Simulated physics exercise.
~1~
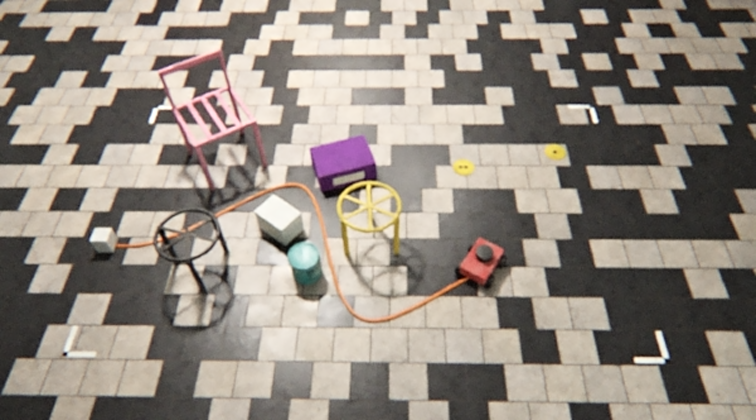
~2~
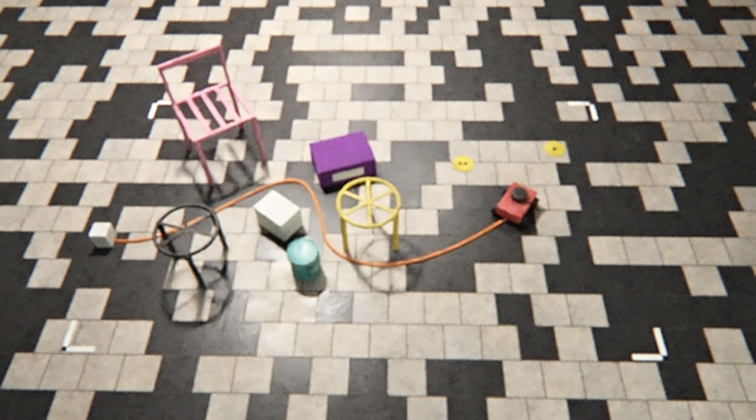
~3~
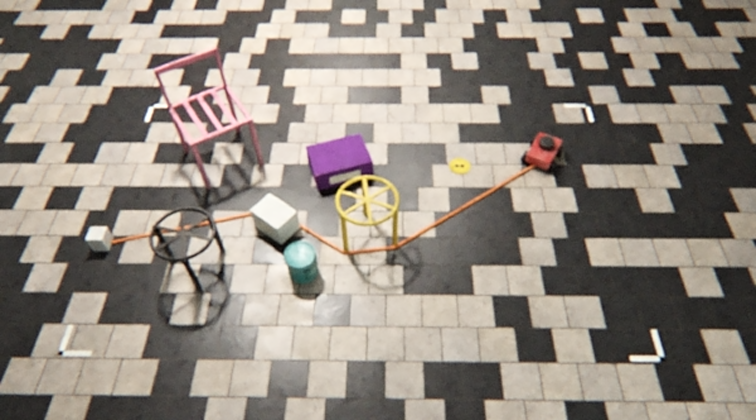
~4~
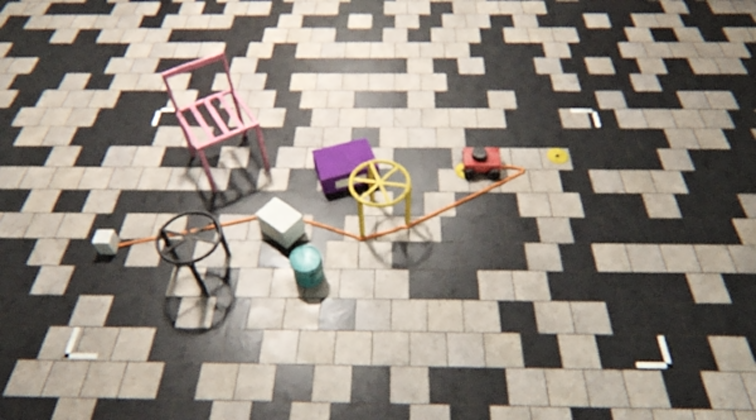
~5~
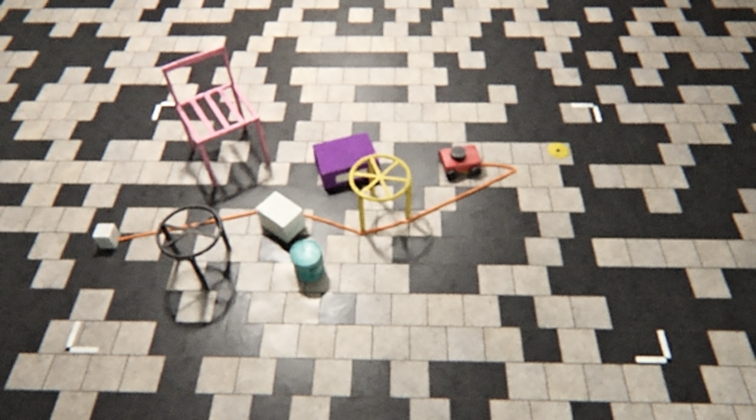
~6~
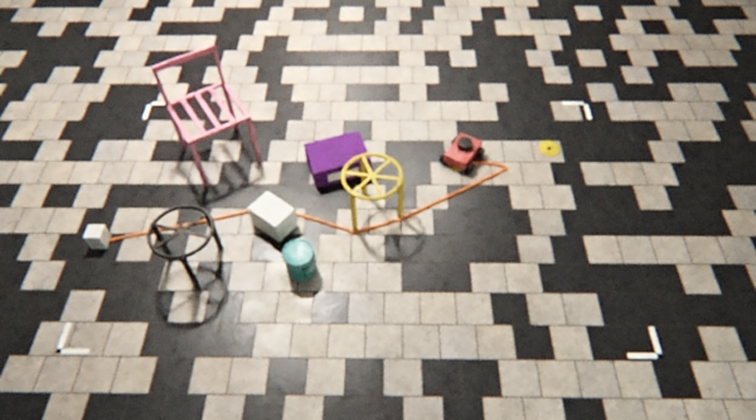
Pink chair and other objects standing still as a small red cart tows an orange cord up right, nudges yellow stool, turns left.
